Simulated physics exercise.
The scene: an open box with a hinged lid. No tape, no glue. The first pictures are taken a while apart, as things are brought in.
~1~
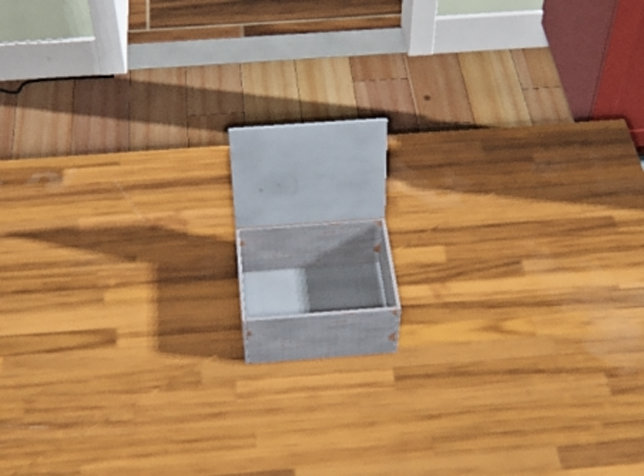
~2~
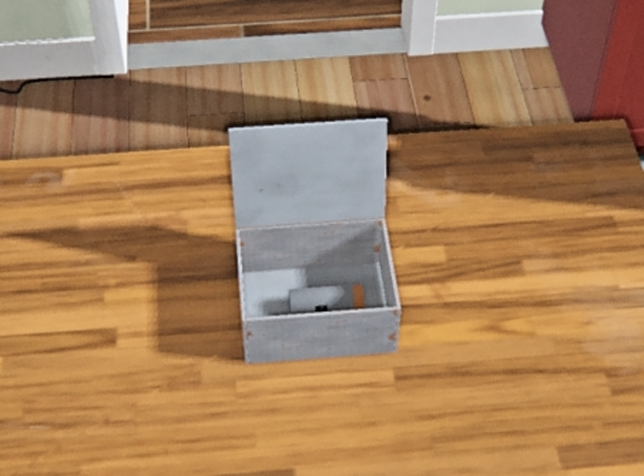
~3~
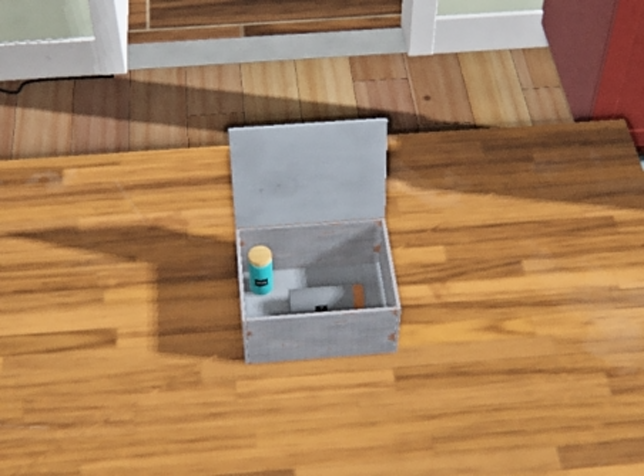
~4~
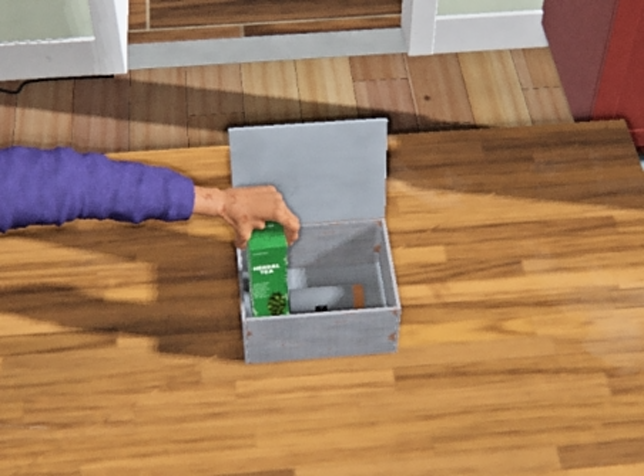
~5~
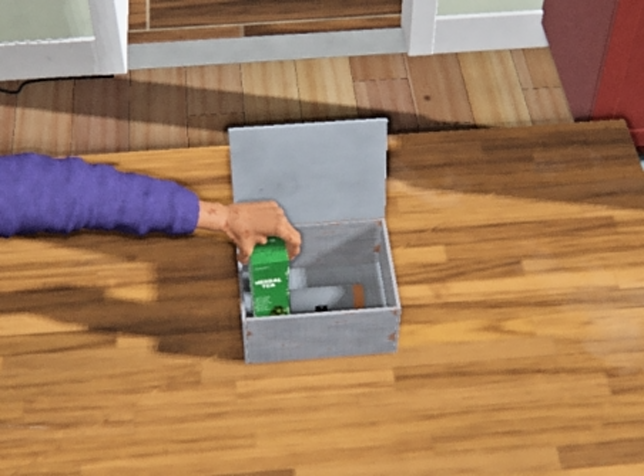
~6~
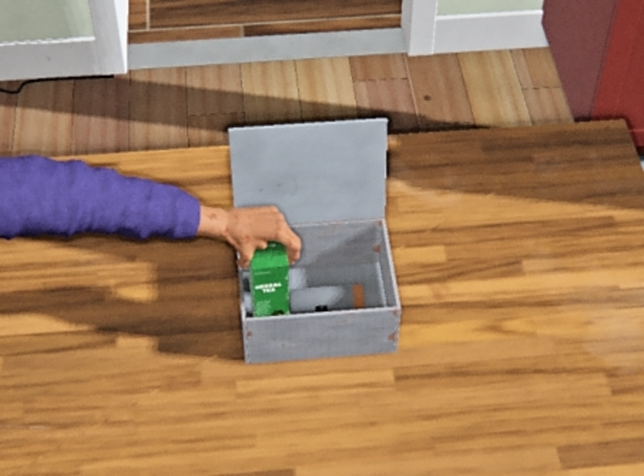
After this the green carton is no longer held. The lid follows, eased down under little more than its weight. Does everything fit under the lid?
Outcome: The lid stays ajar.
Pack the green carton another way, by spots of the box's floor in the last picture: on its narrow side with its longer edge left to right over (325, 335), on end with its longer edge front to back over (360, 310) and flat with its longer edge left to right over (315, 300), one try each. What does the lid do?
First, it shuts flat; second, it stays ajar; third, it shuts flat.
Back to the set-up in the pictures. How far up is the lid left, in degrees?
About 40°.
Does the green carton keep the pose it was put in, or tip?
It stays as placed.
Then, 1.20 s later than the last frame, lid 85° above the rim.
Then, 1.50 s later than the last frame, lid 63° above the rim.
When it is over, lid 42° above the rim; all 3 as before. End places, in pixels of the last picture, green carton near (270, 292).
